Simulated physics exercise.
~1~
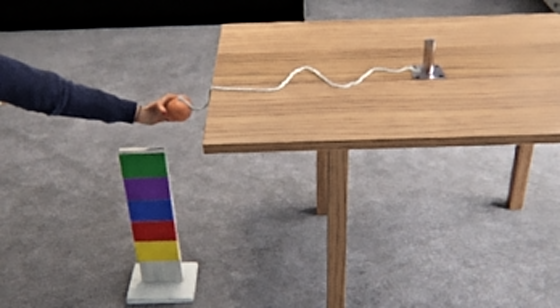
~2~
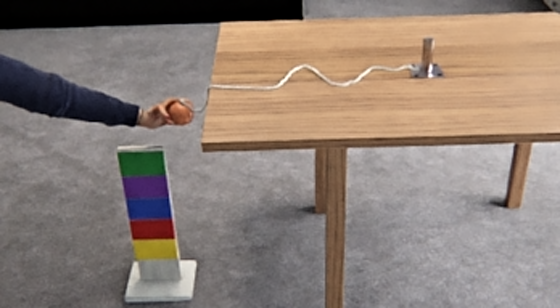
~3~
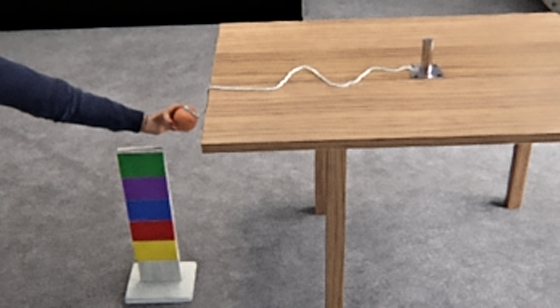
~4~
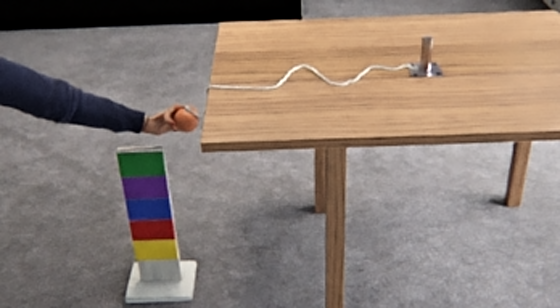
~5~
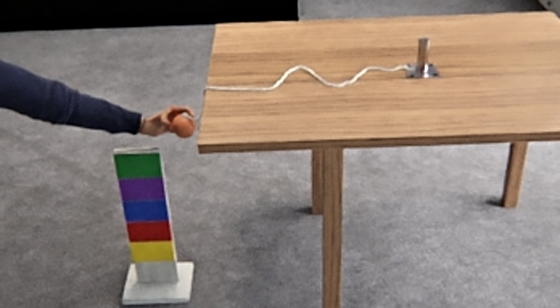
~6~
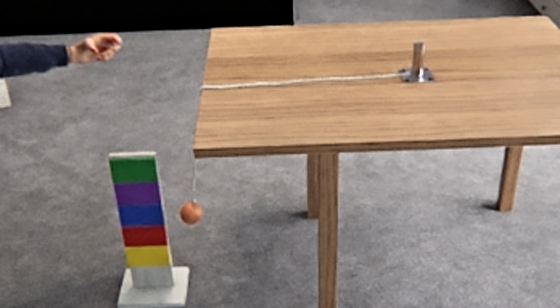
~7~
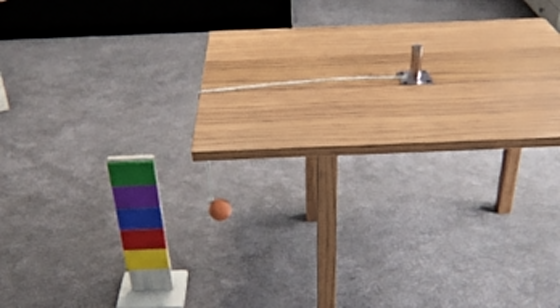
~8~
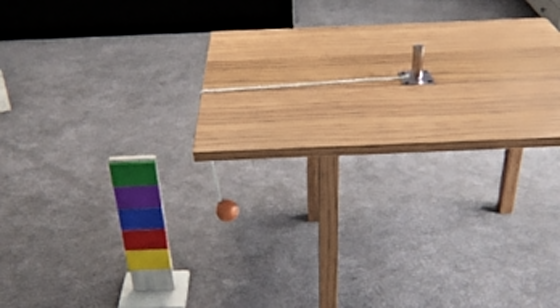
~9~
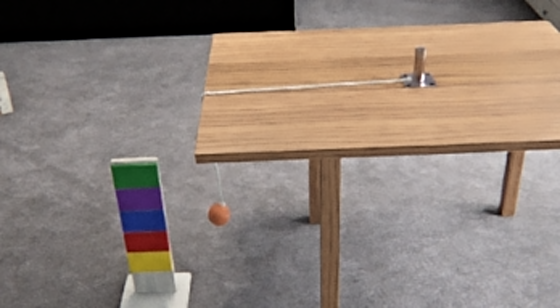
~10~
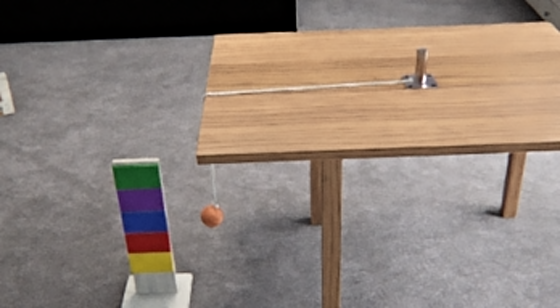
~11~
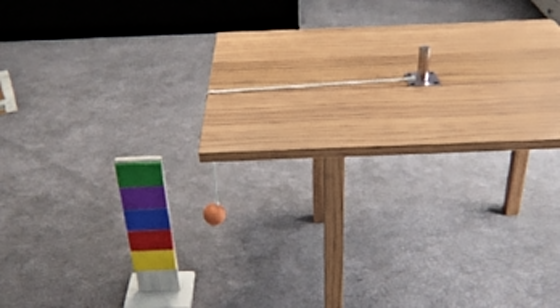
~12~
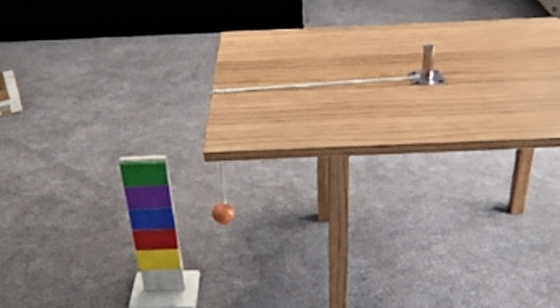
An orange ball-like object on a pale cord is held by a hand at the left end of a wooden table, seen from slightly above in a grey-carpeted room. The cord winds loosely across the tabletop to a small upright post, and below stands a panel banded green, purple, blue, red and yellow from top to bottom. The hand lets go and draws back to the left. The orange object drops, pulling the cord straight over the table's edge. It swings slightly right and left beneath the edge, and ends hanging beside the panel, level with the blue band.
